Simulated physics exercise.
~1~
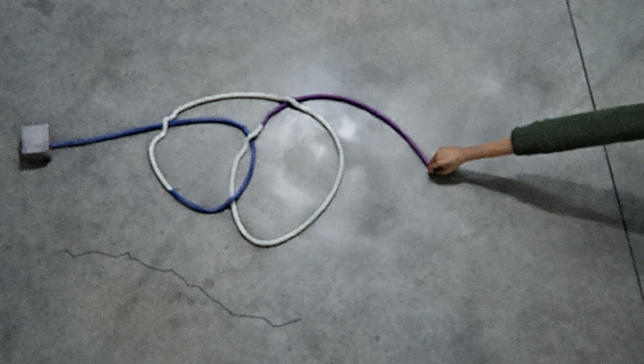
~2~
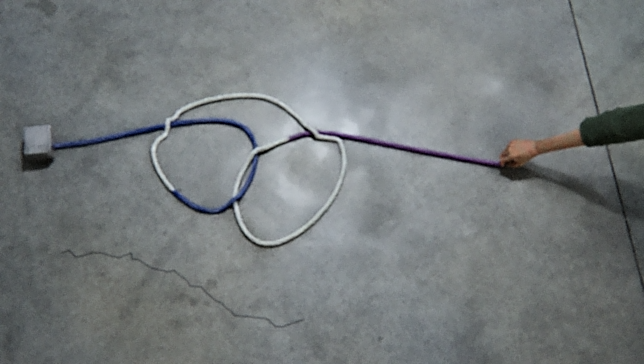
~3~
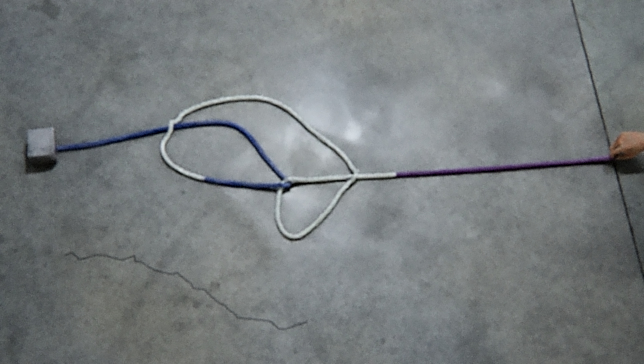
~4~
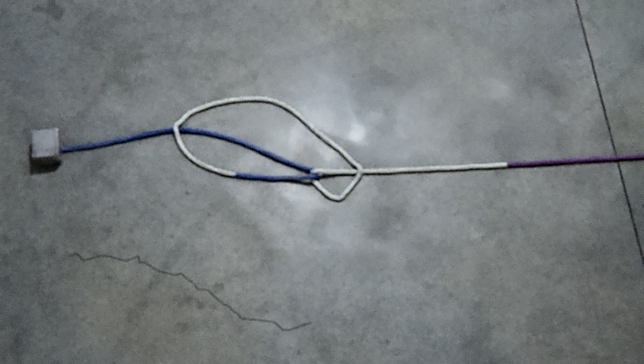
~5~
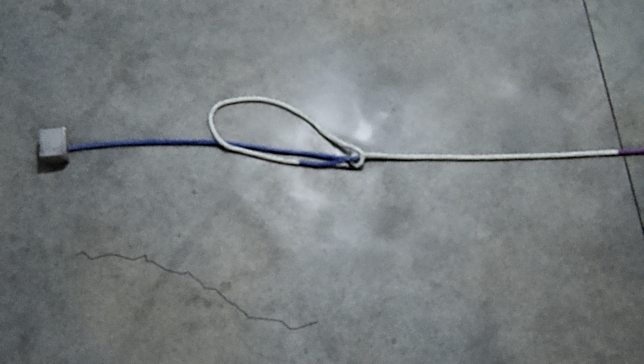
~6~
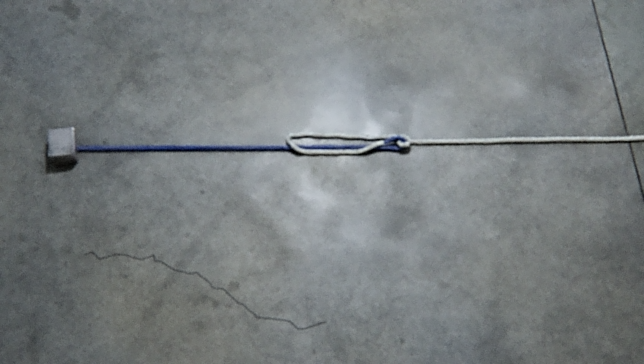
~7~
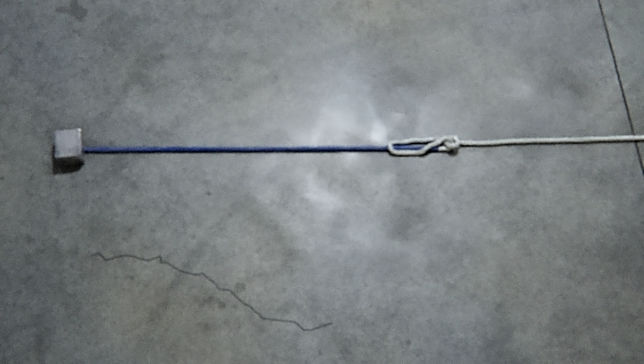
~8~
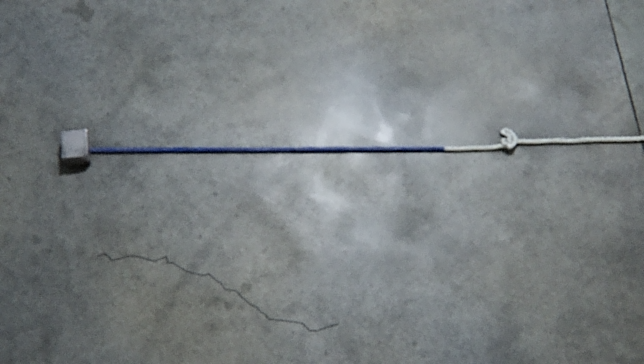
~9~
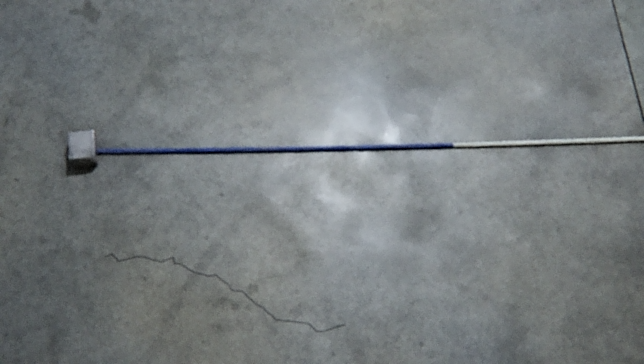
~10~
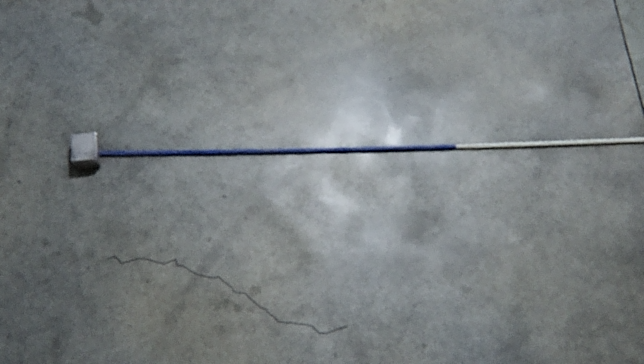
The video shows a blue, white and purple rope looped over itself on a concrete floor, fixed to a block at left, as a hand pulls its right end out of view; the loops shrink into a small knot, which disappears, leaving the rope straight.
